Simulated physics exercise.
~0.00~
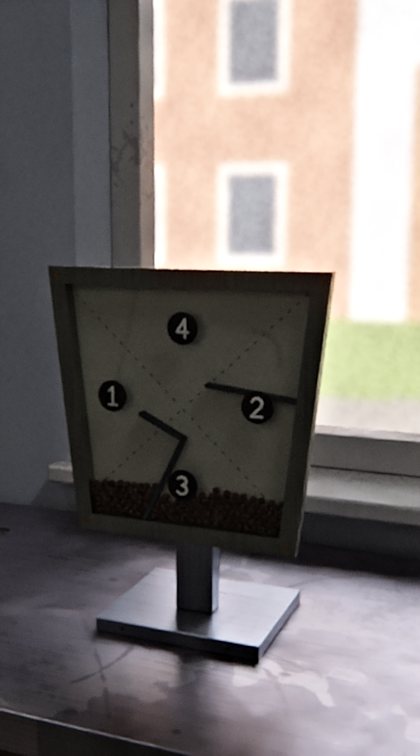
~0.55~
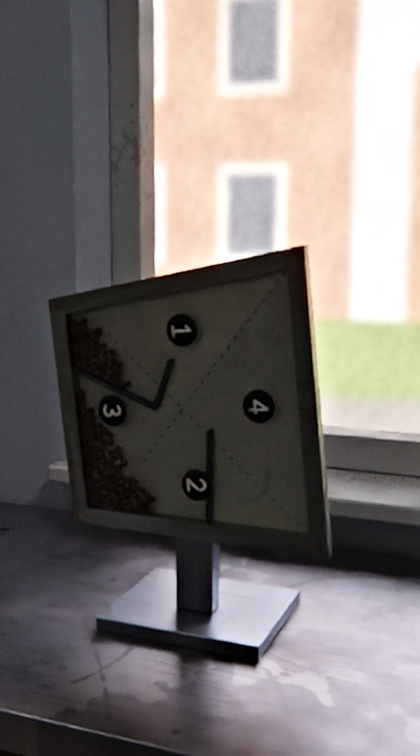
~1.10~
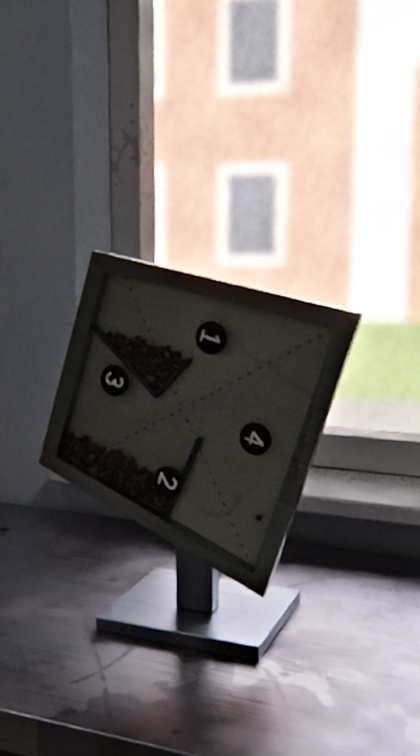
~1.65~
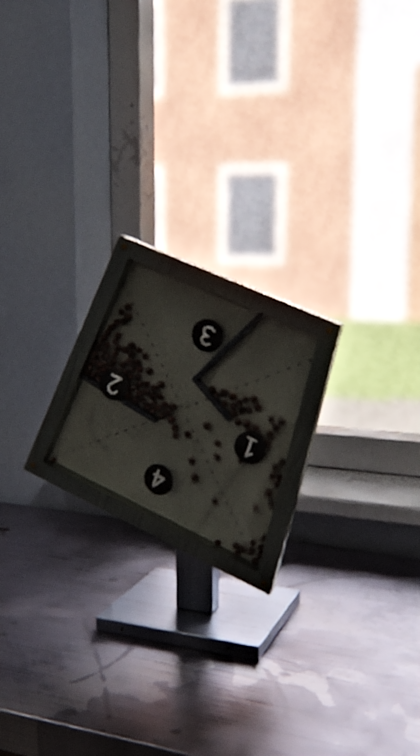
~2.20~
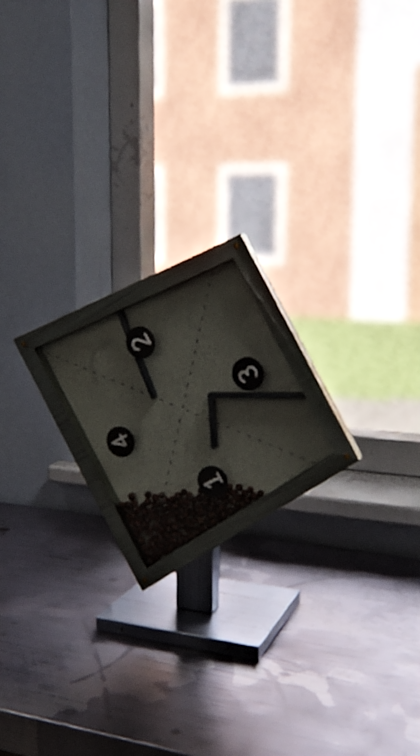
A square case of dark beads turns clockwise in stages, and the beads settle lowest.
